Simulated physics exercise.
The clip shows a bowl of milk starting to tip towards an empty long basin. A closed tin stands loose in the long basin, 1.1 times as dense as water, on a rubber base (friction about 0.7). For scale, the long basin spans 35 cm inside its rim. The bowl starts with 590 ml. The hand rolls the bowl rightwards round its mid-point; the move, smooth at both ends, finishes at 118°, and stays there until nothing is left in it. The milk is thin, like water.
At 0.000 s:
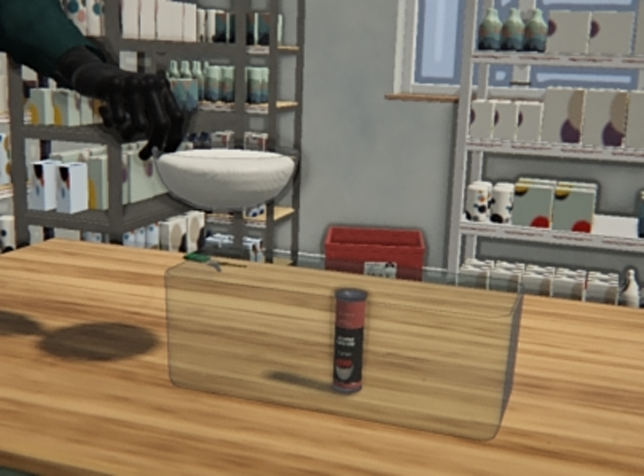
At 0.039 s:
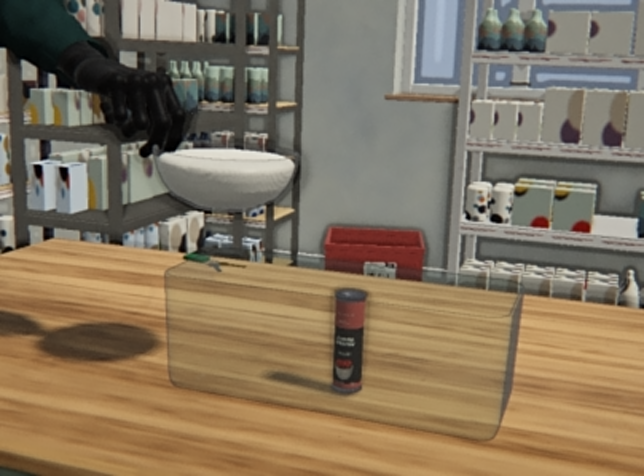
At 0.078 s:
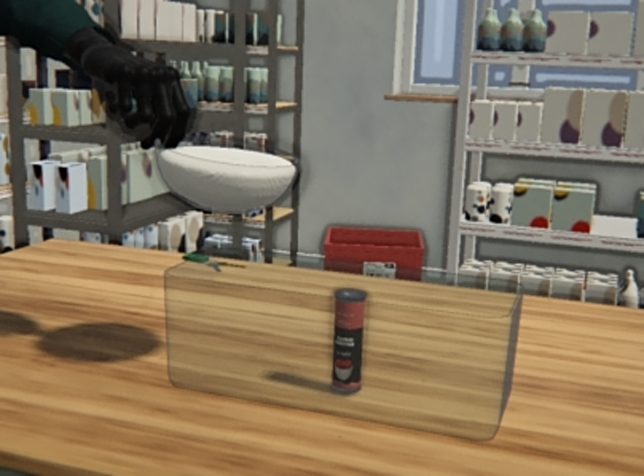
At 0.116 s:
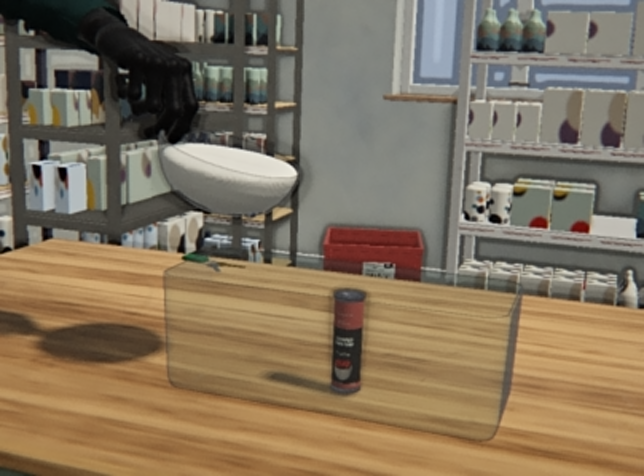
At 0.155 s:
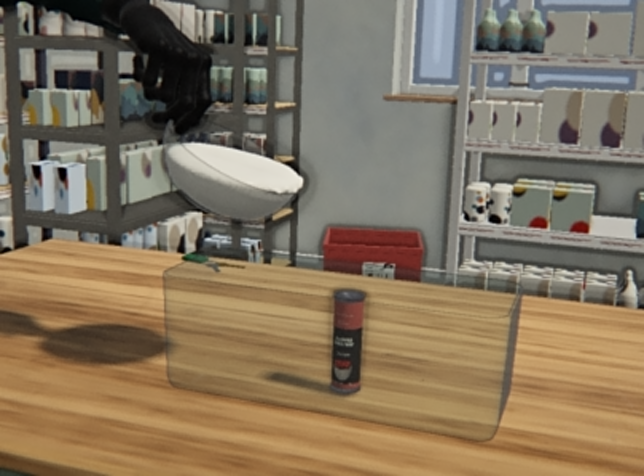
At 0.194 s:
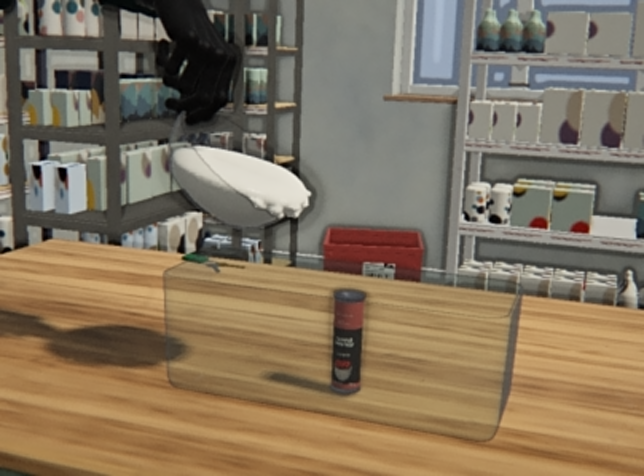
A bowl of milk, rolled by a gloved hand, tilts steadily rightwards above a clear basin.
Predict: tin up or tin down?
It falls.
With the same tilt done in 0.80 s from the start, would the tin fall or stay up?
The tin remains upright.
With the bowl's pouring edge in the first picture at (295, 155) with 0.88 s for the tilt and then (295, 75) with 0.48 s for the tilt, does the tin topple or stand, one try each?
First it stays up; then it goes over.
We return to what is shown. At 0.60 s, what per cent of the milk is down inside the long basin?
Some 98 per cent.
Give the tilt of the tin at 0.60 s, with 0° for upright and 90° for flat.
It is at some 25°.
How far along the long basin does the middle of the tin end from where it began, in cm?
About 8.5 cm.
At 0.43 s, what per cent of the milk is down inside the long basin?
Some 96 per cent.
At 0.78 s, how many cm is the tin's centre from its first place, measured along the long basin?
About 7 cm.
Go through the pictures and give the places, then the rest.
In the first picture, it leans 0°; its right rim is at (293, 157); the milk meets the walls at (169, 154) and (292, 163); the long basin's rim runs from (191, 261) to (518, 302); the tin's top is at (351, 298).
In the second picture, it leans 2°; its right rim is at (293, 160); the milk meets the walls at (169, 153) and (292, 165).
In the third picture, it leans 8°; its right rim is at (294, 167); the milk meets the walls at (171, 149) and (293, 169).
In the fourth picture, it leans 16°; its right rim is at (295, 179); the milk meets the walls at (173, 146) and (295, 173).
In the fifth picture, it leans 28°; its right rim is at (293, 194); the milk meets the walls at (178, 145) and (282, 175); 3 per cent is over the edge.
In the sixth picture, it leans 42°; its right rim is at (288, 211); the milk meets the walls at (184, 148) and (270, 177); 12 per cent is over the edge.
After 0.43 s the tilt is 115° and 0 per cent is still to pour; the tin stands where it began.
After 0.60 s the tilt is 118° and 0 per cent is still to pour; the tin leans 25°.
After 0.78 s the tilt is 118° and 0 per cent is still to pour; the tin lies on its side.
After 0.98 s the tilt is 118° and 0 per cent is still to pour; the tin lies on its side.
In the end the tin lies on its side.
